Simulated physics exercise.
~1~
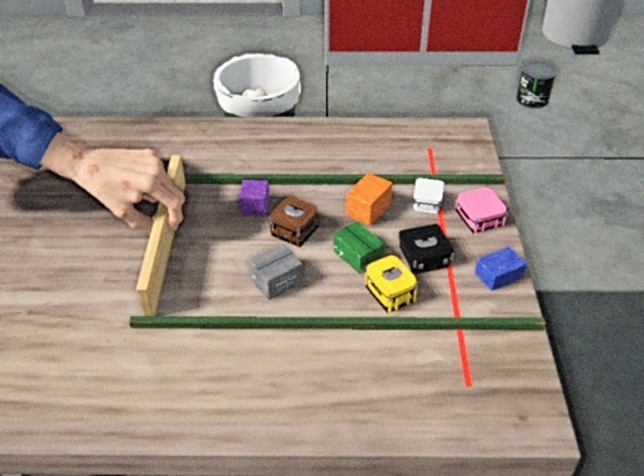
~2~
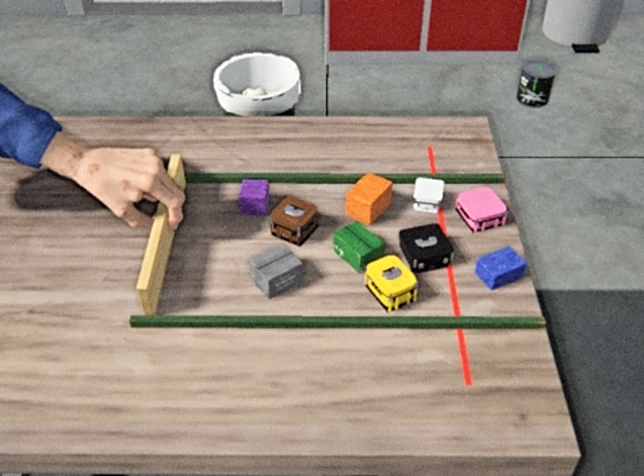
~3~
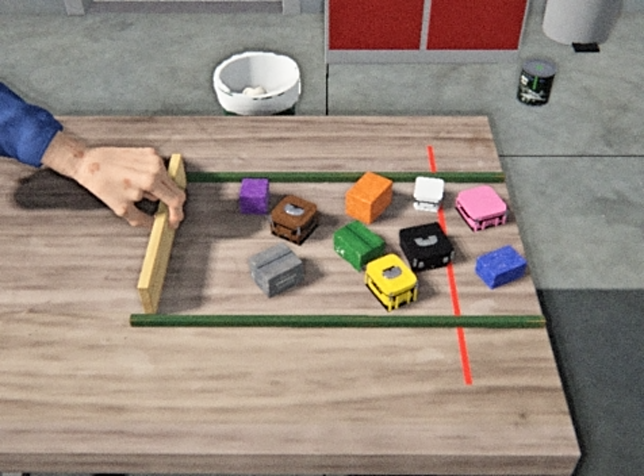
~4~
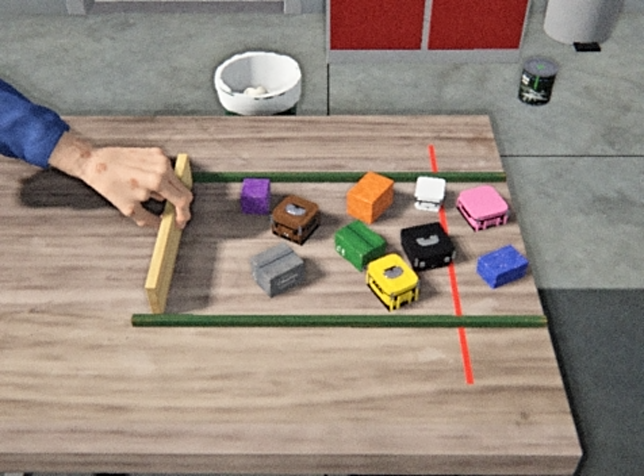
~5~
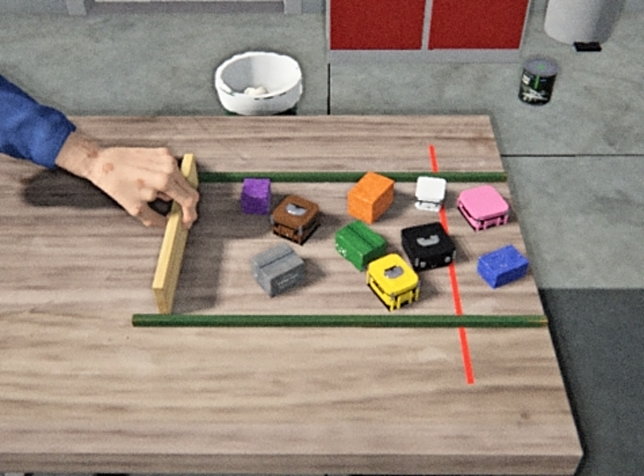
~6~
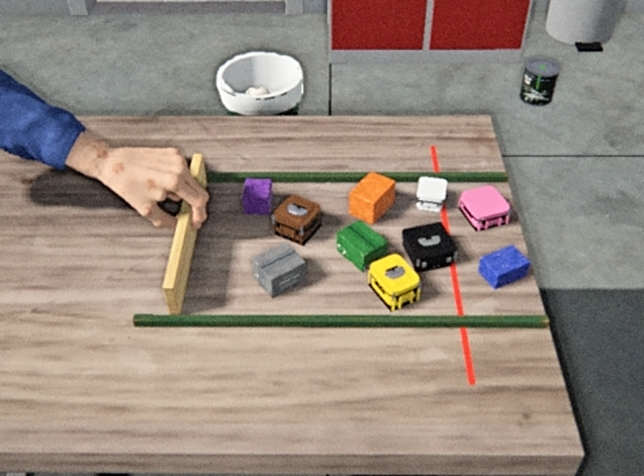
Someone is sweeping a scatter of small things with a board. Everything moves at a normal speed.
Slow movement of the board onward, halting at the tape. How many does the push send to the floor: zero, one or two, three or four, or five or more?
One or two spill over.
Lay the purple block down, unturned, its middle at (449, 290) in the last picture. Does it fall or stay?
From that start, the object then does not stay.
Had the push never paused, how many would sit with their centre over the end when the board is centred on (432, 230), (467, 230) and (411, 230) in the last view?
In that order 1, 3 and 0.
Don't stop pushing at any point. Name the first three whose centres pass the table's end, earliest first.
Pink case, blue block, white case.
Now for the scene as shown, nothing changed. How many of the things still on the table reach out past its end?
That'd be 3.
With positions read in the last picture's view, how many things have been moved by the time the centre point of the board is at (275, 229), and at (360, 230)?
First 3, then 7.
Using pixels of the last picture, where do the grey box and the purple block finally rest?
Middles: Around (481, 291) and around (456, 195).
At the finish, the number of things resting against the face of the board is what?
It's 4 of them.
Soon after, none off yet; blue block at rest near (504, 267); pink case at rest near (484, 209); white case at rest near (431, 195).
Then, none off yet; blue block at rest near (504, 267); pink case moved a little near (508, 211); white case moved about its own width near (474, 194).
At rest, the number that fall off is one or two; fallen, pink case.
